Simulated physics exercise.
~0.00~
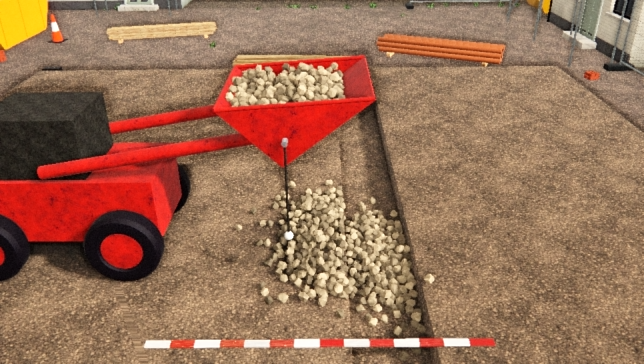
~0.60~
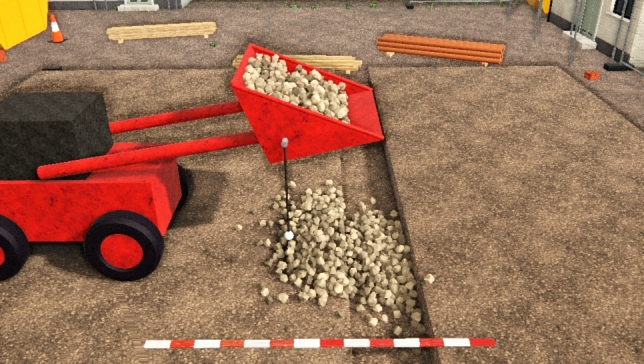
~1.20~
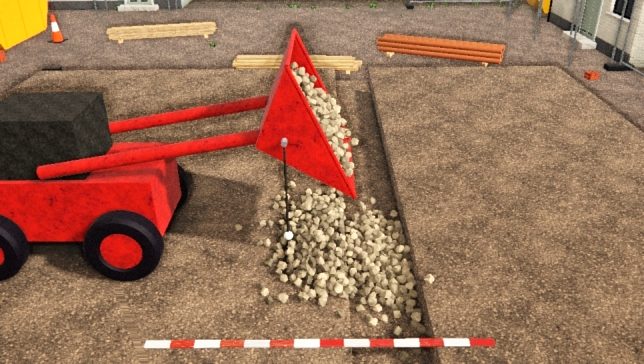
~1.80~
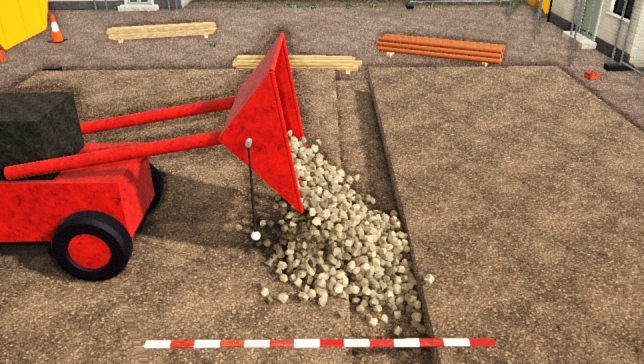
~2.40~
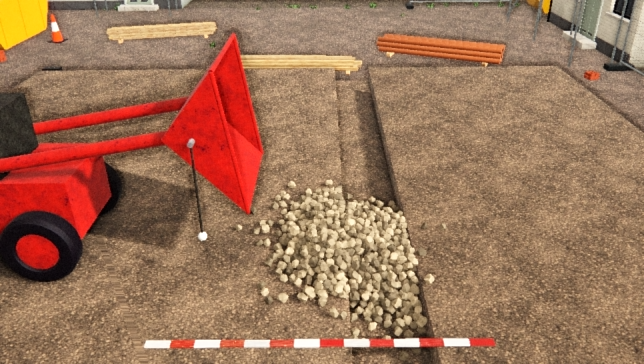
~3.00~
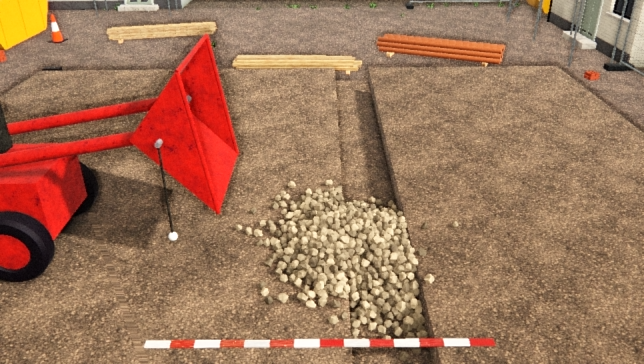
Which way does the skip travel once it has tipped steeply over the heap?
It travels to the left, drawn away from the heap as the loader backs off.
